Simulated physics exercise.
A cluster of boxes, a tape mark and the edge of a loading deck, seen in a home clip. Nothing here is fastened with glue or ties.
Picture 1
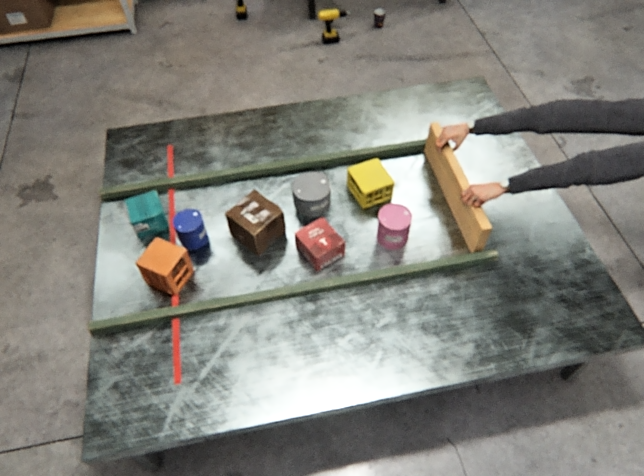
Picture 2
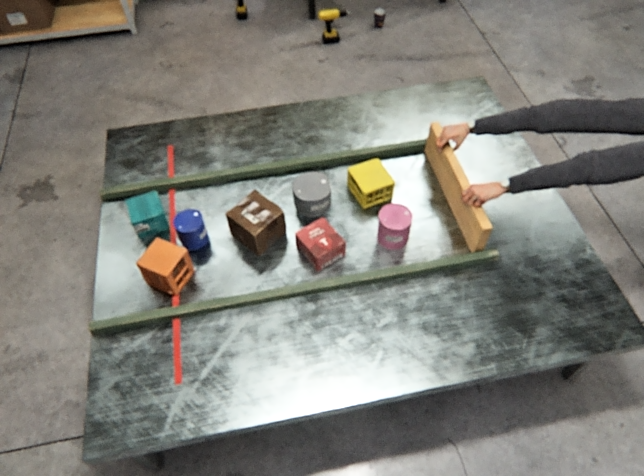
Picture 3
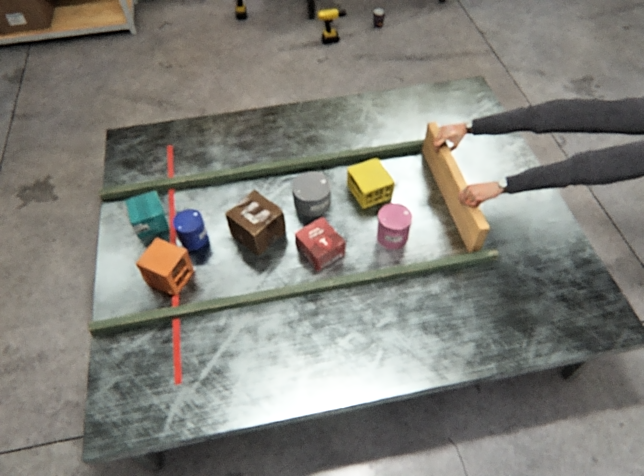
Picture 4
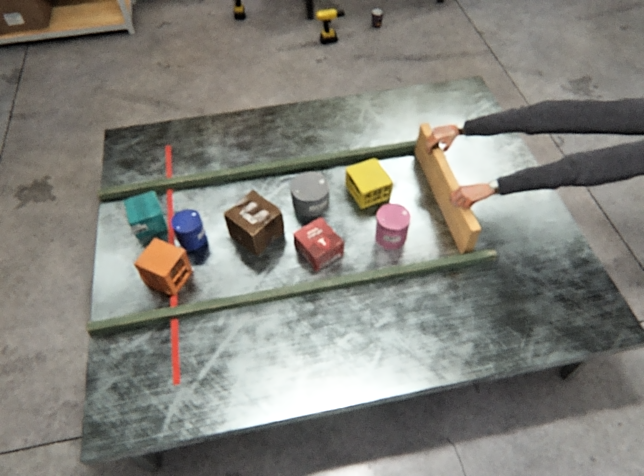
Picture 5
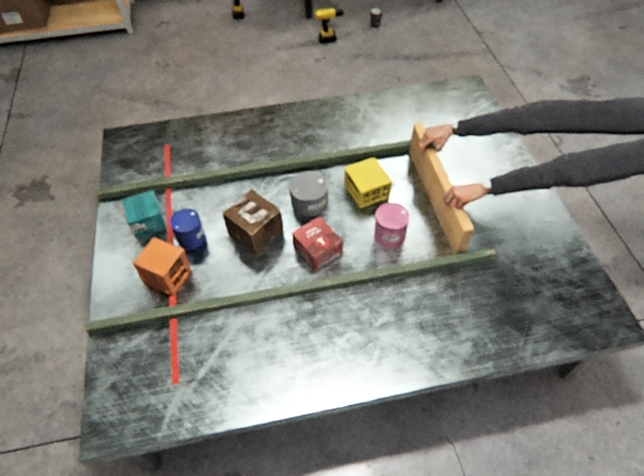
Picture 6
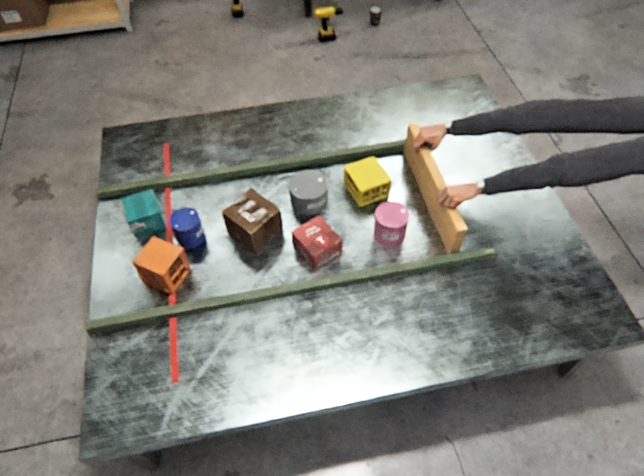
In the video, two hands slide a wooden plank slightly left between two green rails on a dark table, while the colourful boxes and canisters ahead of it, some near a red tape line, stay still.
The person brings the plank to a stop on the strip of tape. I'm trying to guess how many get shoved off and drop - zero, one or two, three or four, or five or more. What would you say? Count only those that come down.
Just one, or two at most, falls.
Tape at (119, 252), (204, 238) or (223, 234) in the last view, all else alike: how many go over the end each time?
5, 0, 0.
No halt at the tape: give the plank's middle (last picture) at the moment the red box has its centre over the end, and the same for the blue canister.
(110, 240) and (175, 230), roughly.
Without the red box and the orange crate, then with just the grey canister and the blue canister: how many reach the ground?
Going first to second: 1 and 0.
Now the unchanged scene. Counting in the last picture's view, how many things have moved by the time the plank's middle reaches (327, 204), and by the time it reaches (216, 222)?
I count 5 first and 8 after.
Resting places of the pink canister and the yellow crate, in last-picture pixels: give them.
They end up close to (150, 255) and (149, 214).
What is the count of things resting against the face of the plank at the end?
It's 3 of them.
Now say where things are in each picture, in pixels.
Turquoise parcel (147, 214); orange crate (166, 267); blue canister (191, 229); plank (454, 185); tape (173, 245), in the first picture.
Orange crate (166, 267); yellow crate (371, 183), in the second picture.
Blue canister (191, 229); brown box (257, 223), in the third picture.
Turquoise parcel (146, 215); plank (444, 186), in the fourth picture.
Orange crate (163, 267); pink canister (391, 226), in the fifth picture.
Turquoise parcel (144, 213); orange crate (163, 266); blue canister (188, 228); plank (432, 186); tape (170, 243), in the sixth picture.
Early on, none off yet; turquoise parcel at rest near (144, 213); orange crate at rest near (163, 266); blue canister at rest near (188, 228).
A while later, none off yet; turquoise parcel at rest near (144, 213); orange crate at rest near (163, 266); blue canister moving near (186, 227).
Further along, none off yet; turquoise parcel travelled about its own width near (124, 211); orange crate travelled a little near (150, 275); blue canister travelled well along near (134, 233).
Finally, the number that fall off is one or two; lost, blue canister and turquoise parcel.
